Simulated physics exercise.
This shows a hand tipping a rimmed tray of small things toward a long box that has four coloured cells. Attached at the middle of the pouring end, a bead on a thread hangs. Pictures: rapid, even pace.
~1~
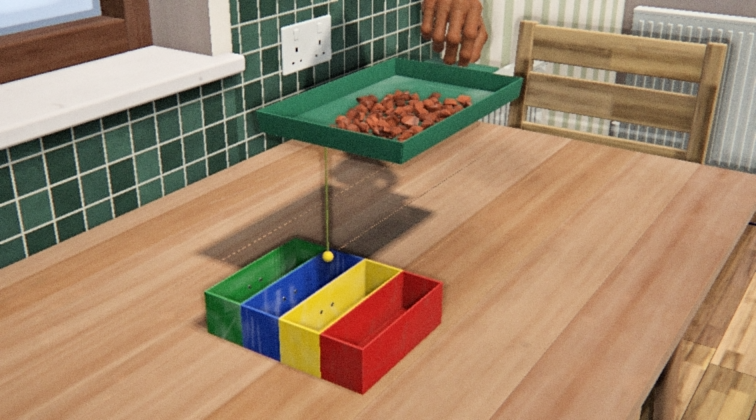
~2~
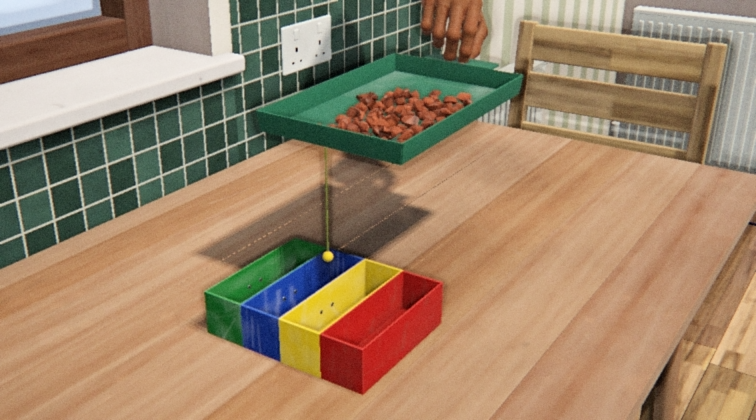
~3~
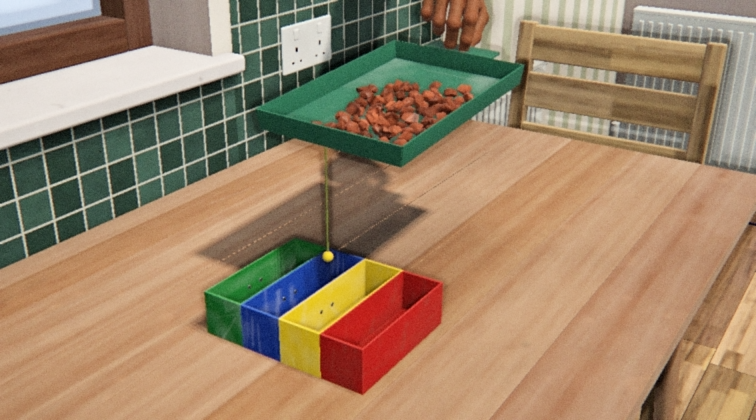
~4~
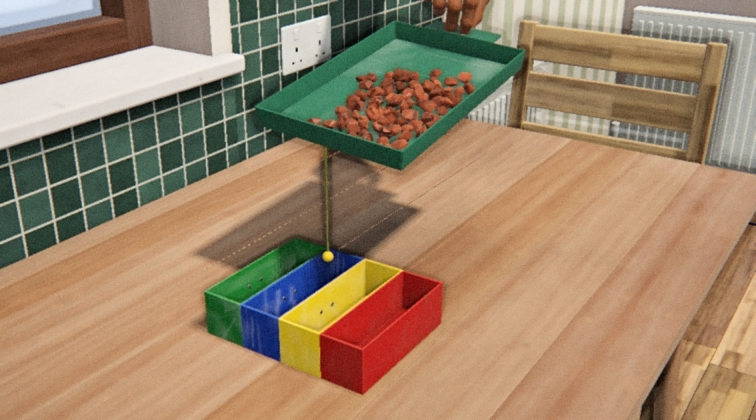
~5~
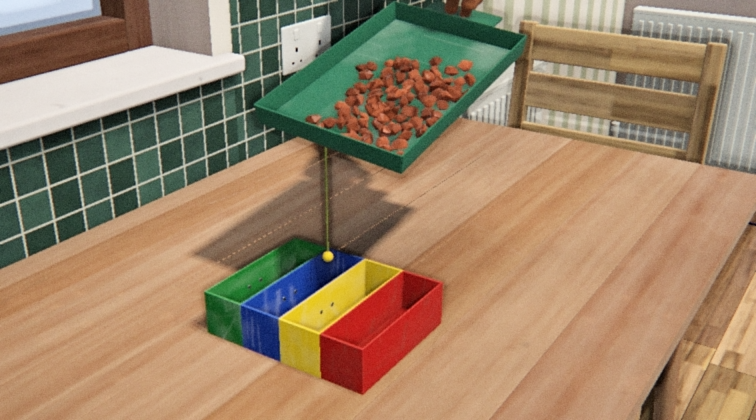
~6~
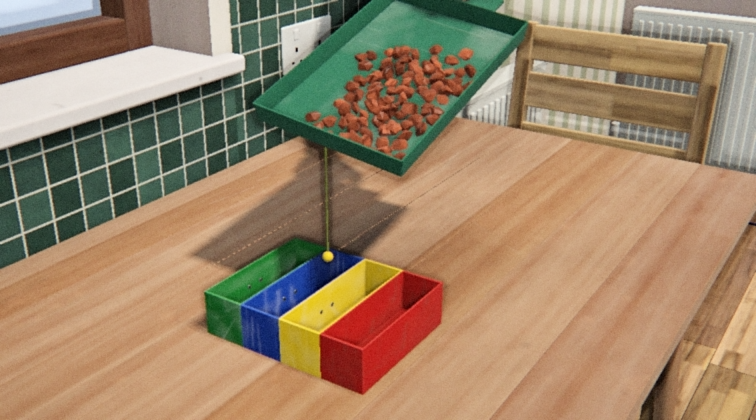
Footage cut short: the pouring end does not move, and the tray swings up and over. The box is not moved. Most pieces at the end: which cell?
Red.
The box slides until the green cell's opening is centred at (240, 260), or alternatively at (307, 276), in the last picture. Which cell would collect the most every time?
Taking the two placings in order, you'd get red and then yellow.
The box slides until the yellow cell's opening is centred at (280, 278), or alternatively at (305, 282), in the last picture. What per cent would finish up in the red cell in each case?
About 10 and 20 per cent respectively.
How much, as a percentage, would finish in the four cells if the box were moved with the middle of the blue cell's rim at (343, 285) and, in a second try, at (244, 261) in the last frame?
About 100% and about 0%.
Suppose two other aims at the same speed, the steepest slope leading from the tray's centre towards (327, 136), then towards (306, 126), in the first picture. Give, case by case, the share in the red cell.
Case one 0 %; case two 0 %.
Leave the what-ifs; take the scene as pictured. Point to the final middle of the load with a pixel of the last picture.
The centre comes to rest close to (370, 346).
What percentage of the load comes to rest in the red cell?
Close to 70 in every hundred pieces.
Shortly afterwards, tray tipped steeply; the whole lot on the tray.
Next, tray tipped past a quarter turn; near a quarter on the tray; near a third in the red cell; only a few in the yellow cell; only a few in the blue cell; near a third falling or outside the box.
Some moments later, tray tipped past a quarter turn; near two thirds in the red cell; near a quarter in the yellow cell; only a few in the blue cell; only a few in the green cell; a little falling or outside the box.
In the end, tray tipped past a quarter turn; near two thirds in the red cell; near a quarter in the yellow cell; only a few in the blue cell; only a few in the green cell; a little outside the box.
